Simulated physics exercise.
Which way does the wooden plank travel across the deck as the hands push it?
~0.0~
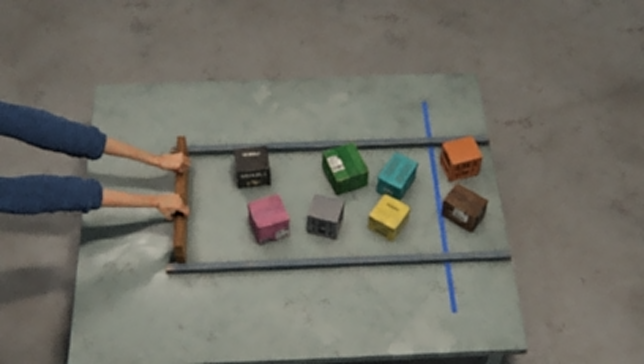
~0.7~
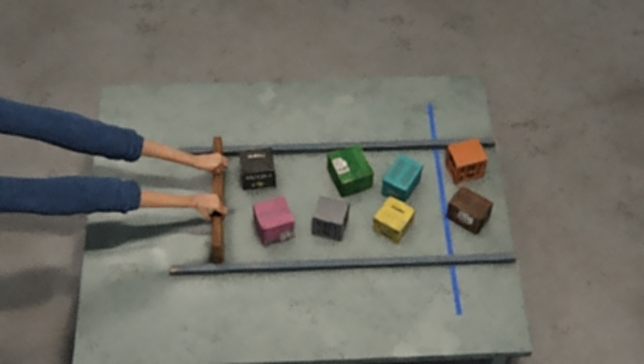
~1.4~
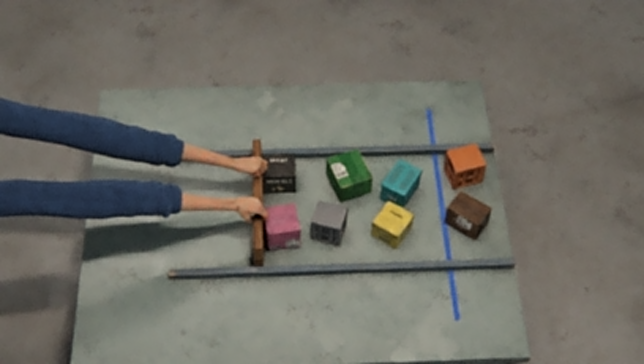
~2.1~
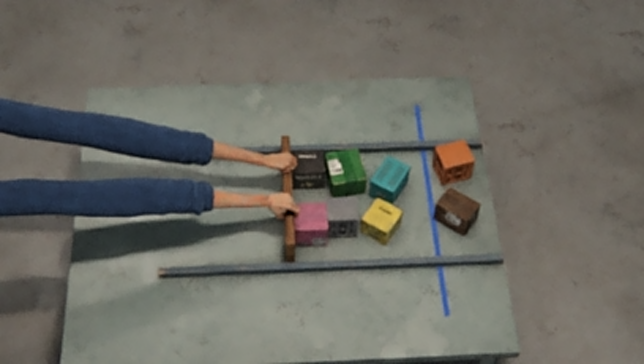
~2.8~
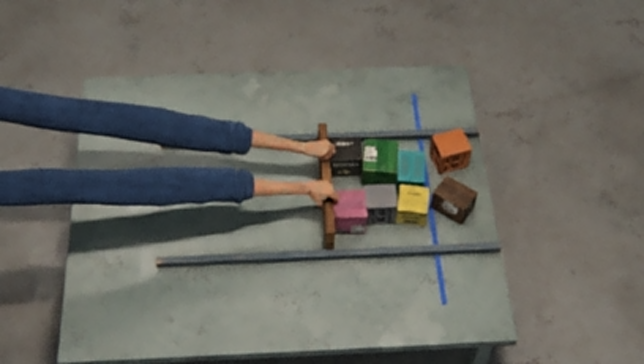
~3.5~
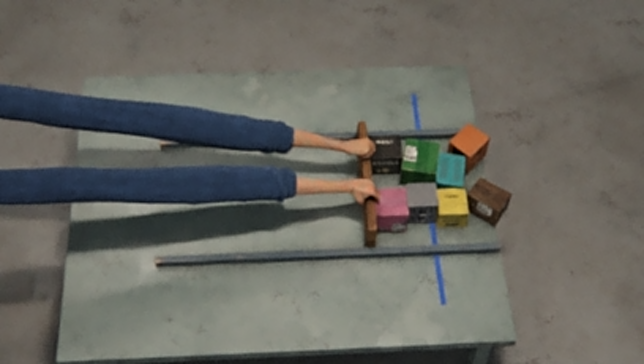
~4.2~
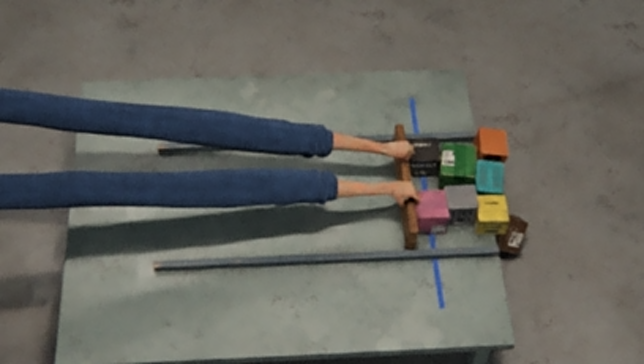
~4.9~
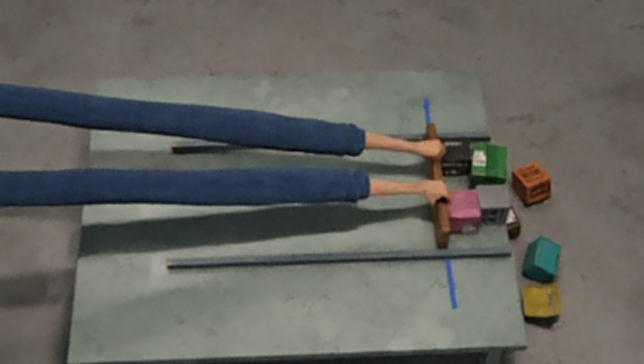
The plank travels to the right, towards the blue tape line and the edge of the deck.
